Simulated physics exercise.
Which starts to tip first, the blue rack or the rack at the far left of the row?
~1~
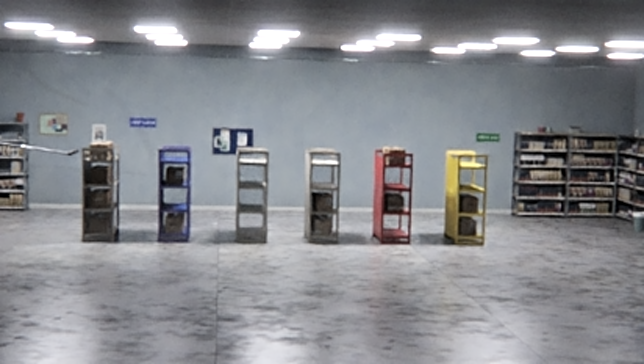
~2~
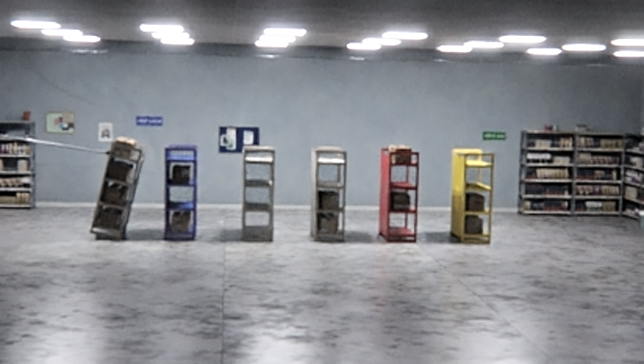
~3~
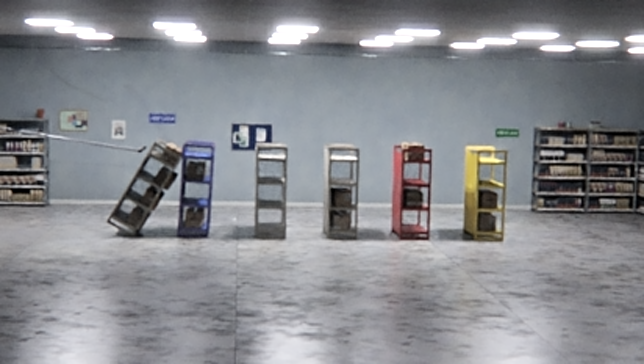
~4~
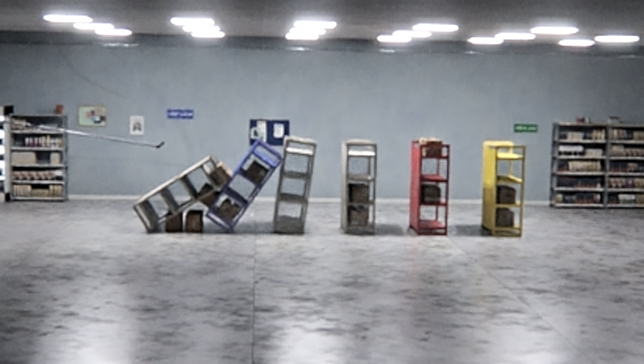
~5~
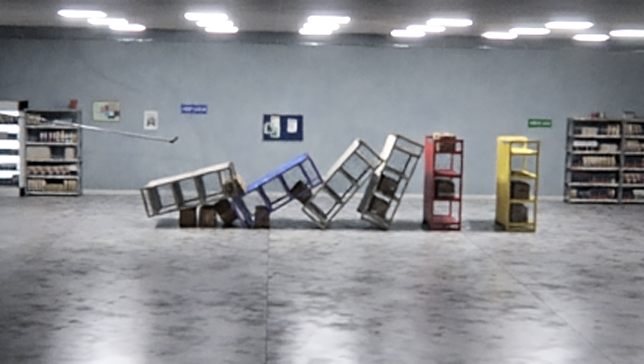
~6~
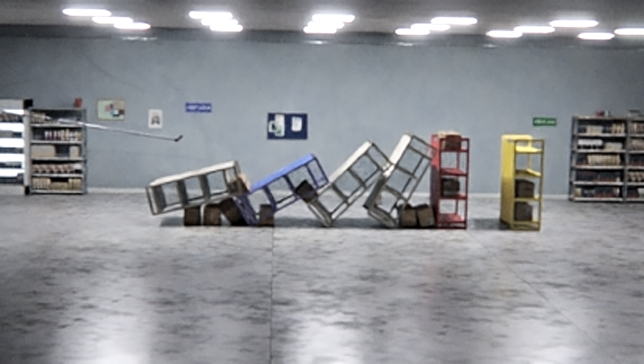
The rack at the far left starts to tip first. The blue rack goes over only after the leftmost one has leaned across into it.
